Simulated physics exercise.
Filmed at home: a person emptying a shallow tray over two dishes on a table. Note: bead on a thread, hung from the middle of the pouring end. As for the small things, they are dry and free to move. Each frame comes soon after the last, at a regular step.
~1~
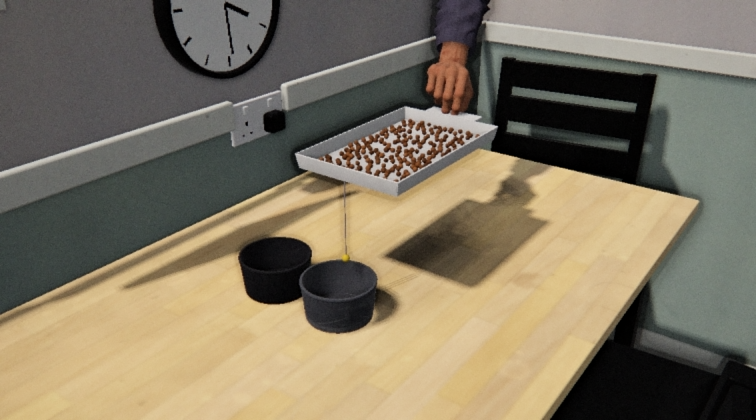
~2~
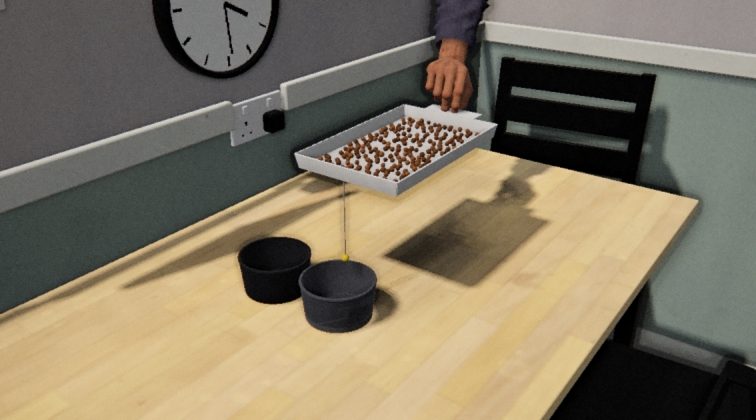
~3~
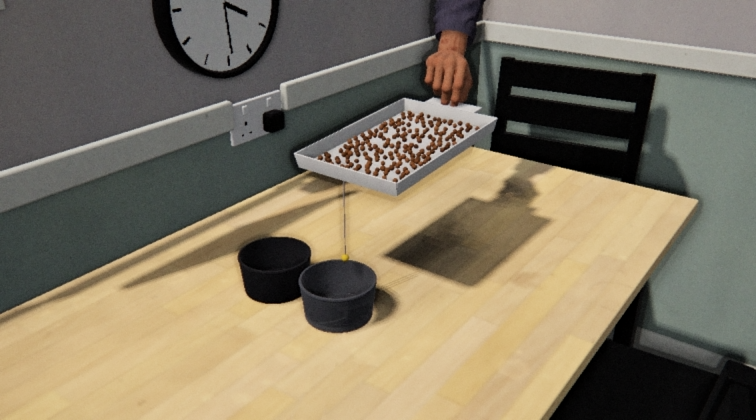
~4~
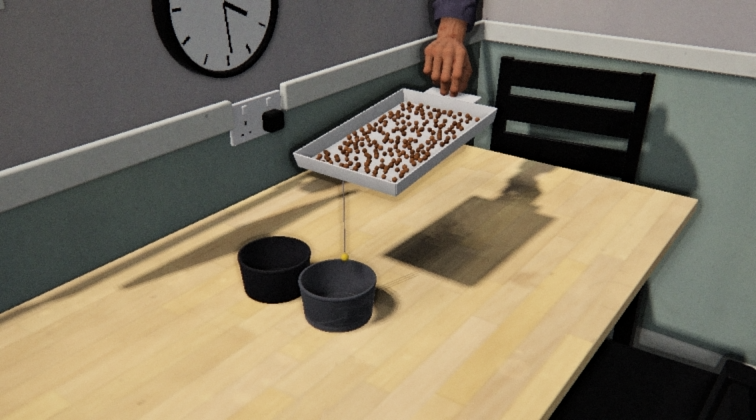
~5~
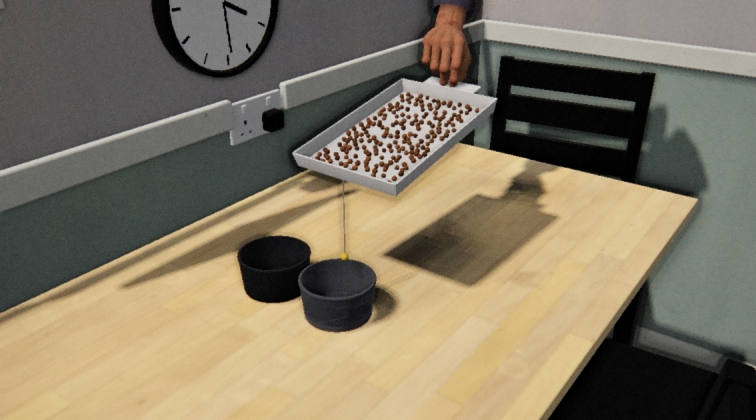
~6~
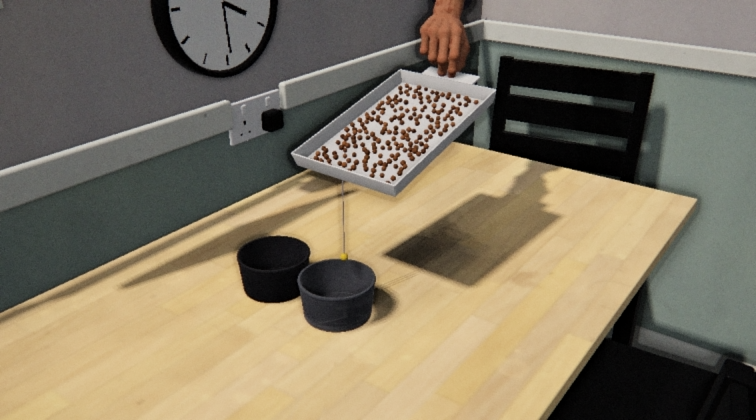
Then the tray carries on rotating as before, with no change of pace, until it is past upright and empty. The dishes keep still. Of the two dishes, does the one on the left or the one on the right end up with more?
The greater part will fall into the right dish.
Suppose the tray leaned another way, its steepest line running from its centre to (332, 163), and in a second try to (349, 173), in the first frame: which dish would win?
Try 1: The left-side dish; try 2: The right-side dish.
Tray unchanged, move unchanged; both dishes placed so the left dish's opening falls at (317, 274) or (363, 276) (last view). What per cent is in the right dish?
About 30% on the first try and 0% on the second.
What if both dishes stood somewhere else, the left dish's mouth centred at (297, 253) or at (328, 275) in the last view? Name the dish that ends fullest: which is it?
First try: The rightmost dish. Second try: The leftmost dish.
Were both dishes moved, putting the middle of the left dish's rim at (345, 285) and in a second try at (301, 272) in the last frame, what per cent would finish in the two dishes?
About 70 per cent, then about 80 per cent.
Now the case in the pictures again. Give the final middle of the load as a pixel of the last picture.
Somewhere close to (333, 326) in the last picture.
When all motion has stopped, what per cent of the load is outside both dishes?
Estimate: Around 50 percent.
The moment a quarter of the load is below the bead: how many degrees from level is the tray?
Roughly 110°.
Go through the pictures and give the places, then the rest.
Corners of the pouring end near (299, 154) and (397, 181), level; middle of the load near (399, 151), cereal balls; left dish near (251, 282); right dish near (315, 310); bead on its thread near (346, 258), in the first picture.
Corners of the pouring end near (299, 153) and (396, 181), level; middle of the load near (398, 150), in the second picture.
Corners of the pouring end near (298, 153) and (396, 182), tipped barely, level across its low end; middle of the load near (398, 147), in the third picture.
Corners of the pouring end near (297, 153) and (395, 182), tipped a little, level across its low end; middle of the load near (398, 142), in the fourth picture.
Corners of the pouring end near (296, 152) and (394, 182), tipped a little, level across its low end; middle of the load near (397, 137), in the fifth picture.
Corners of the pouring end near (295, 152) and (393, 183), tipped a little, level across its low end; middle of the load near (396, 133); left dish near (250, 281); right dish near (313, 309), in the sixth picture.
Shortly afterwards, tray tipped steeply; all but a few on the tray; only a few in the air.
Next, tray tipped right over; all but a few on the tray; only a few outside both; only a few in the air.
Some moments later, tray tipped past a quarter turn; near half in the right dish; only a few in the left dish; near half outside both.
In the end, tray tipped past a quarter turn; near half in the right dish; only a few in the left dish; near half outside both.
